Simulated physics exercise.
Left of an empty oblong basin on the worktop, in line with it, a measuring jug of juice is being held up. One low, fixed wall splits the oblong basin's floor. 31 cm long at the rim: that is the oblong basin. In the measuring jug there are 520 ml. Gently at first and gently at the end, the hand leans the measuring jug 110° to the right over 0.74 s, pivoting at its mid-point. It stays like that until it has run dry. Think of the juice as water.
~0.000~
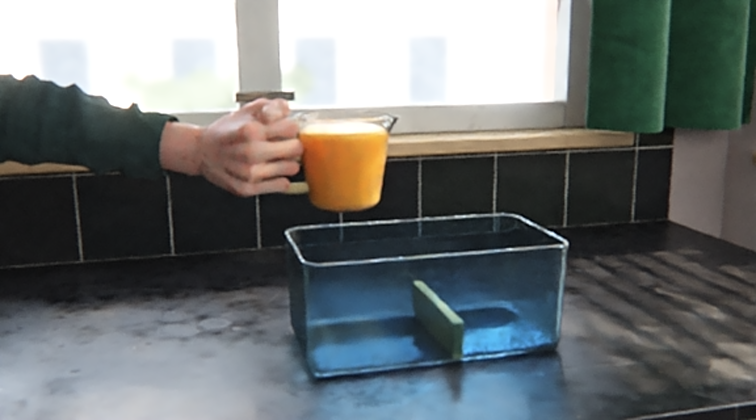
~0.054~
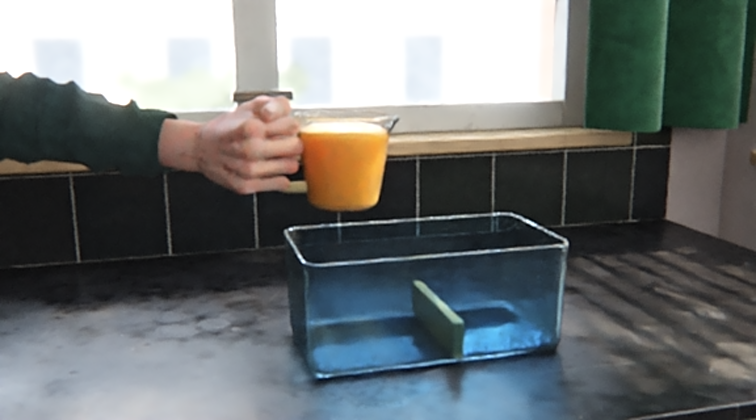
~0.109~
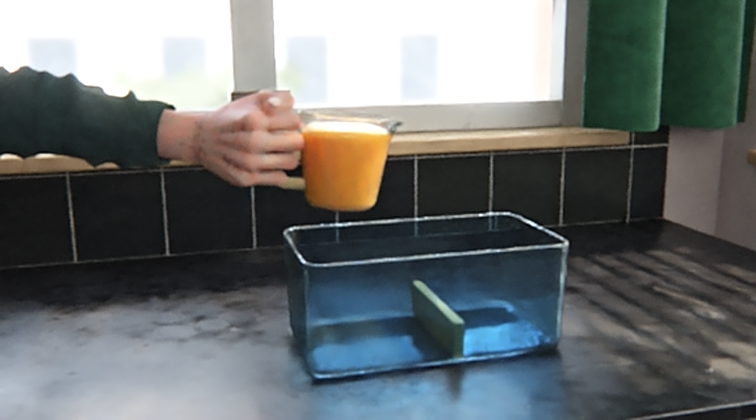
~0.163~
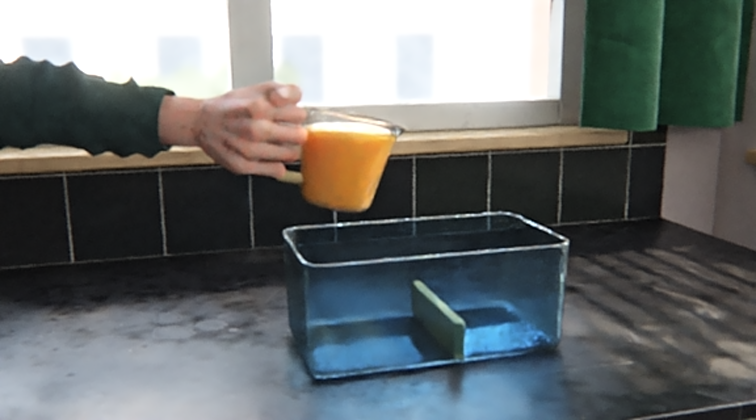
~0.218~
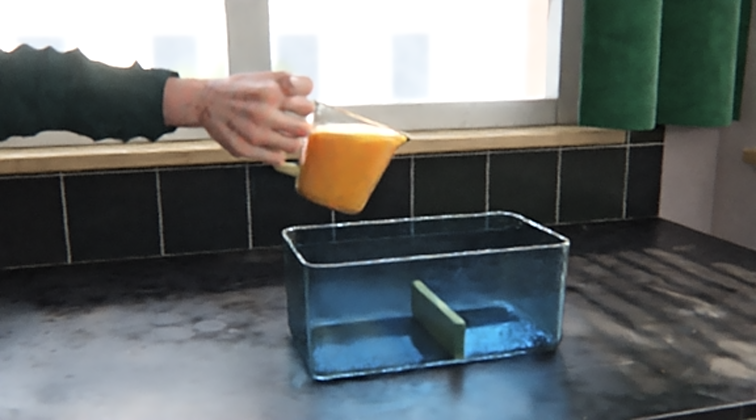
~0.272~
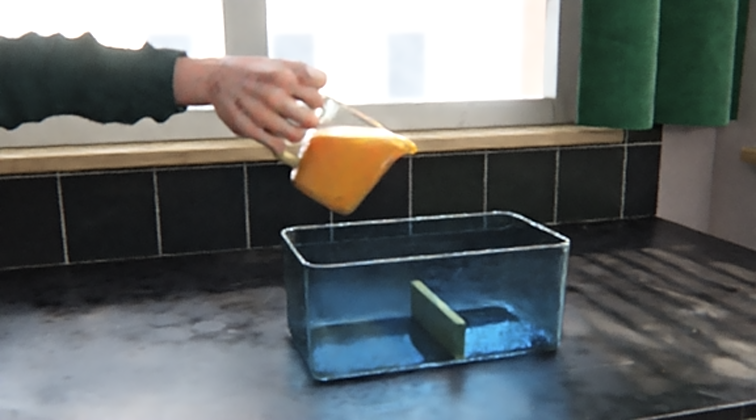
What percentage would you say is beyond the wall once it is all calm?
I would put it at about 50 per cent.
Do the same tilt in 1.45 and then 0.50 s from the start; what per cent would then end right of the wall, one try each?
About 70 %, then about 35 %.
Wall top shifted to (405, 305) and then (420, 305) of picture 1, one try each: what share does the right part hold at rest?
Roughly 95 per cent, then 80 per cent.
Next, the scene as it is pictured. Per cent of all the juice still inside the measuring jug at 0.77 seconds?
Remaining share: Approx. 4 %.
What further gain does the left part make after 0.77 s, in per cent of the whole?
Change: Approx. 7 %.
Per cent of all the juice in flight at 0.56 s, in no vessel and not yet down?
Some 20 % is the figure.
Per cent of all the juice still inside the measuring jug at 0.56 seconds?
Around 42 percent.
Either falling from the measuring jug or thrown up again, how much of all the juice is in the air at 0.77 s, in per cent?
Roughly 3 %.
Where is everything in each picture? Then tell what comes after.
In the first picture, it leans 0°; its right rim is at (399, 116); the juice meets the walls at (299, 130) and (386, 127); the oblong basin's rim runs from (294, 247) to (540, 229); the wall's top is at (436, 301).
In the second picture, it leans 1°; its right rim is at (400, 117); the juice meets the walls at (299, 129) and (386, 127).
In the third picture, it leans 6°; its right rim is at (402, 121); the juice meets the walls at (302, 128) and (388, 129).
In the fourth picture, it leans 13°; its right rim is at (406, 128); the juice meets the walls at (304, 129) and (392, 130).
In the fifth picture, it leans 22°; its right rim is at (410, 138); the juice meets the walls at (307, 134) and (401, 133).
In the sixth picture, it leans 33°; its right rim is at (412, 151); the juice meets the walls at (308, 138) and (405, 144); 2 per cent is over the edge.
Then, 0.56 s in, the tilt is 95° and 42 per cent is still to pour, 8 is left of the wall and 29 right of it.
Then, 0.77 s in, the tilt is 110° and 4 per cent is still to pour, 43 is left of the wall and 50 right of it.
Then, 1.00 s in, the tilt is 110° and 0 per cent is still to pour, 50 is left of the wall and 50 right of it.
Then, 1.24 s in, the tilt is 110° and 0 per cent is still to pour, 49 is left of the wall and 50 right of it.
Finally, 49 per cent lies left of the wall, 50 right of it and 1 outside.
